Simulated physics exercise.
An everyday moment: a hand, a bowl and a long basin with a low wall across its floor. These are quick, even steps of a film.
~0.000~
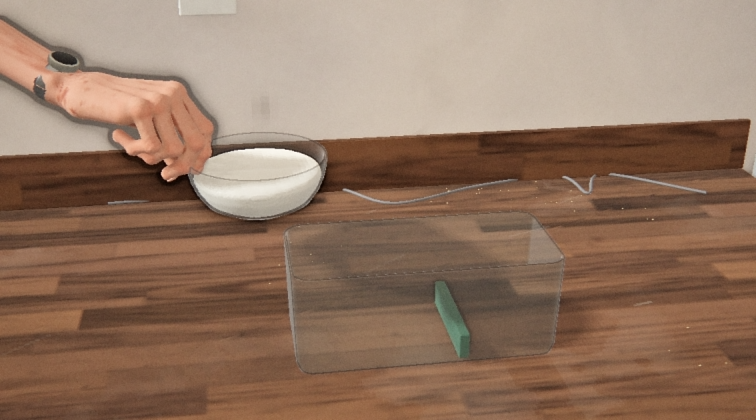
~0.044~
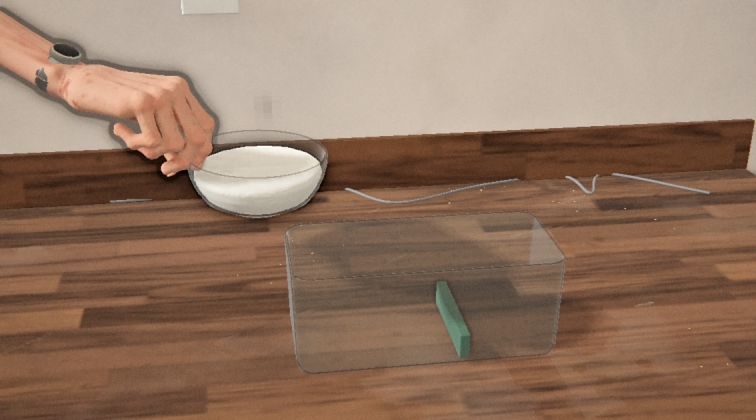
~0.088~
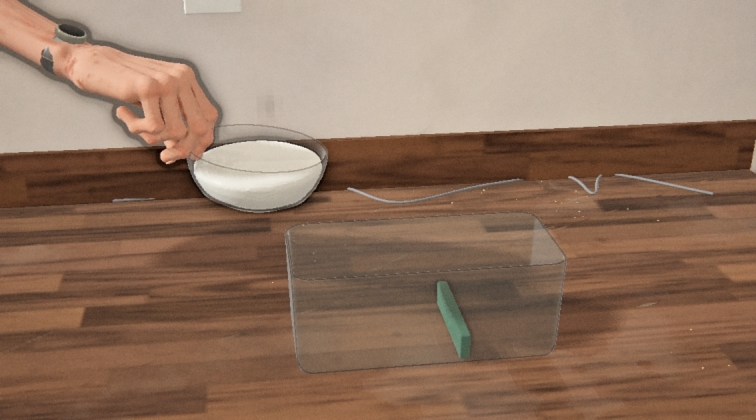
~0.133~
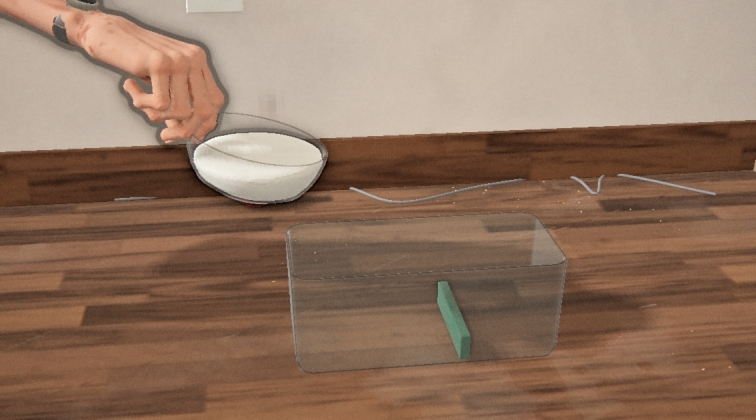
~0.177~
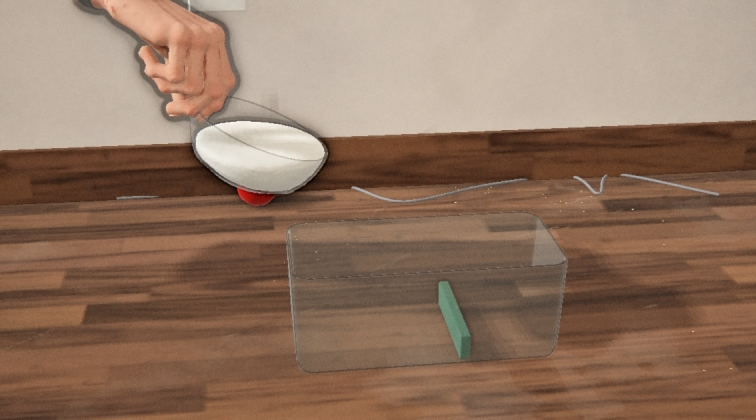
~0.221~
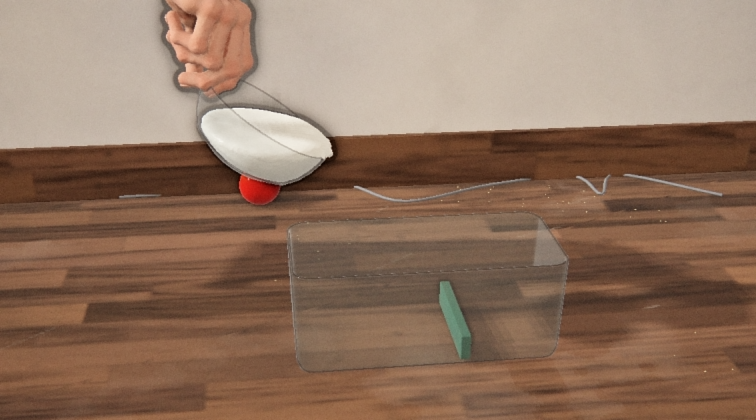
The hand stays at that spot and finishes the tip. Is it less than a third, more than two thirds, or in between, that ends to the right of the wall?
It comes to not even a third.
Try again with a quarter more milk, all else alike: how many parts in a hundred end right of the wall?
Near 20 %.
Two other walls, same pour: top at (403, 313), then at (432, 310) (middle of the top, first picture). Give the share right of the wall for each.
Near 70 % and 40 %.
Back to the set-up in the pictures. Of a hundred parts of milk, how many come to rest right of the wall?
Roughly 15 in a hundred.
A moment on, the bowl is tipped right over and 12 per cent is still to pour, 15 is left of the wall and 0 right of it.
Next, the bowl is tipped right over and 0 per cent is still to pour, 82 is left of the wall and 14 right of it.
Then the bowl is tipped right over and 0 per cent is still to pour, 77 is left of the wall and 13 right of it.
Later the bowl is tipped right over and 0 per cent is still to pour, 79 is left of the wall and 15 right of it.
Finally, 77 per cent lies left of the wall, 16 right of it and 7 outside.
